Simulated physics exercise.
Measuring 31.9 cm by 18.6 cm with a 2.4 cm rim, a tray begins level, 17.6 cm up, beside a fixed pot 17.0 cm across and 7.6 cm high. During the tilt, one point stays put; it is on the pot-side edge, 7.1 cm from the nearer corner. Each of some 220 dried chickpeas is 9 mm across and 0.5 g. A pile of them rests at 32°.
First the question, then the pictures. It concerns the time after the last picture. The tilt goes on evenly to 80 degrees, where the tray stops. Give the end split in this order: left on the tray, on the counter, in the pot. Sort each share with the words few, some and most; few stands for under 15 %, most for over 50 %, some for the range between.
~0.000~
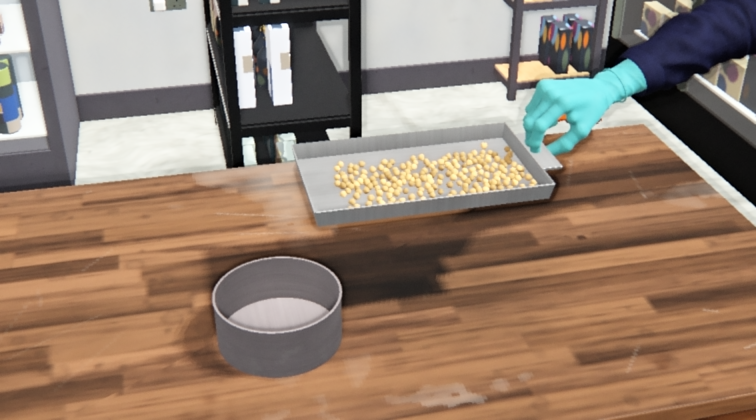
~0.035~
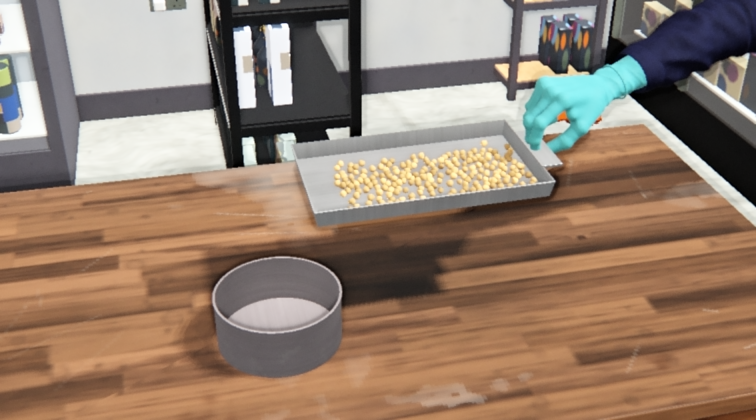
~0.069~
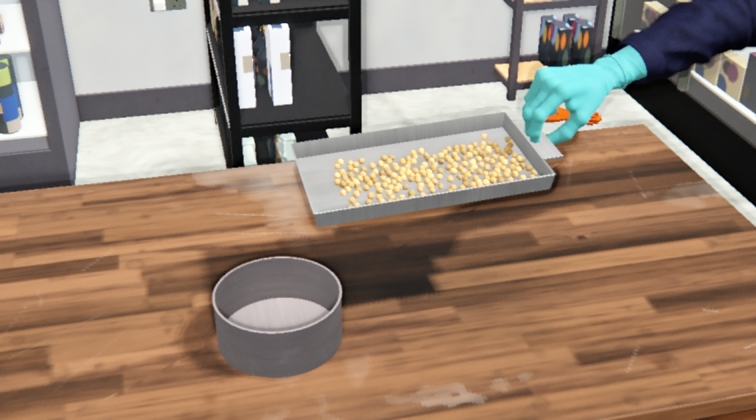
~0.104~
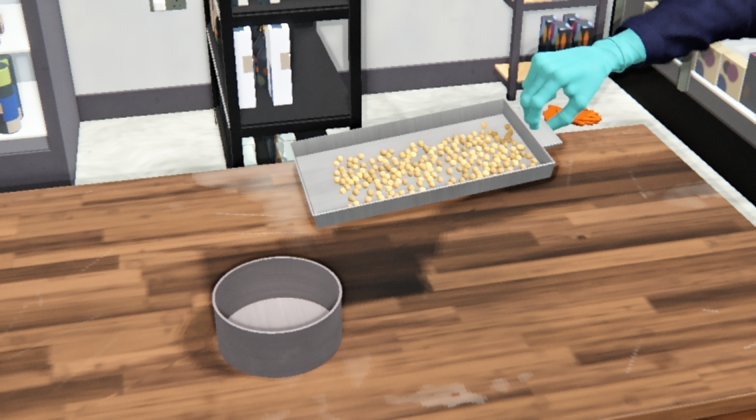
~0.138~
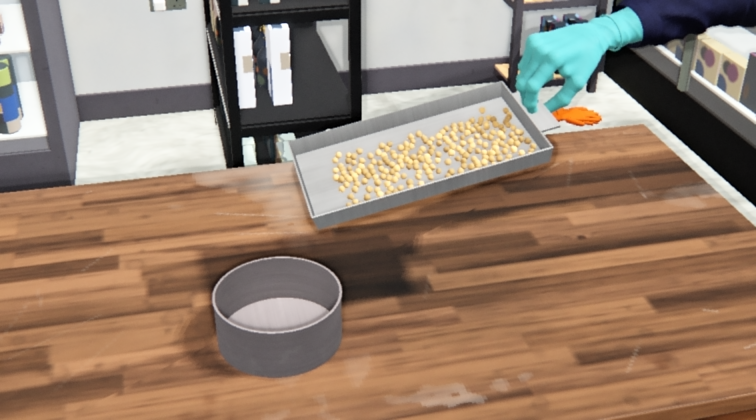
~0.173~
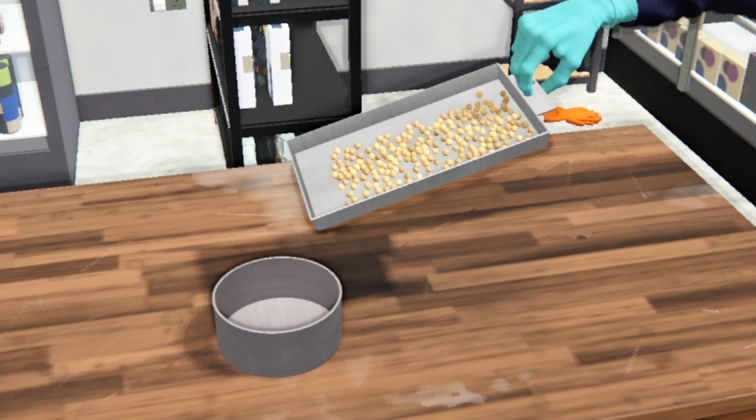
The shares come out as follows. Left on the tray: Some. Counter: Few. Pot: Most.
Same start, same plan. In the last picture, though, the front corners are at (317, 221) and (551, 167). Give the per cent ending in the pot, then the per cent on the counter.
Pot 30, counter 30.
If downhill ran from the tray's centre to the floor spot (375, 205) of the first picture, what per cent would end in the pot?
Some 75 per cent.
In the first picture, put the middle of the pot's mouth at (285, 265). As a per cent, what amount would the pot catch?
Share in pot at that spot: Some 40 in a hundred.
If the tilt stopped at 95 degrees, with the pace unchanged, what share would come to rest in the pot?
I'd say close to 100 percent.
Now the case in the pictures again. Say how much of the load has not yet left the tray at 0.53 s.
Around 100 percent of it.
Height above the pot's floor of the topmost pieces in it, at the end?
Top level: Approx. 2.5 cm.
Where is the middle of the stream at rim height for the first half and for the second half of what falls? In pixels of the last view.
I'd mark about (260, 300) for the first half, then (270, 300) for the second.
Then, at 0.39 s, tilt 50 degrees; the tray holds 100 %, the pot 0 %.
After 0.53 s, tilt 72 degrees; the tray holds 100 %, the pot 0 %.
After 0.80 s, tilt 80 degrees; the tray holds 35 %, the pot 65 %.
At rest (1.6 s), tray 30 %, counter 0 %, pot 70 %.
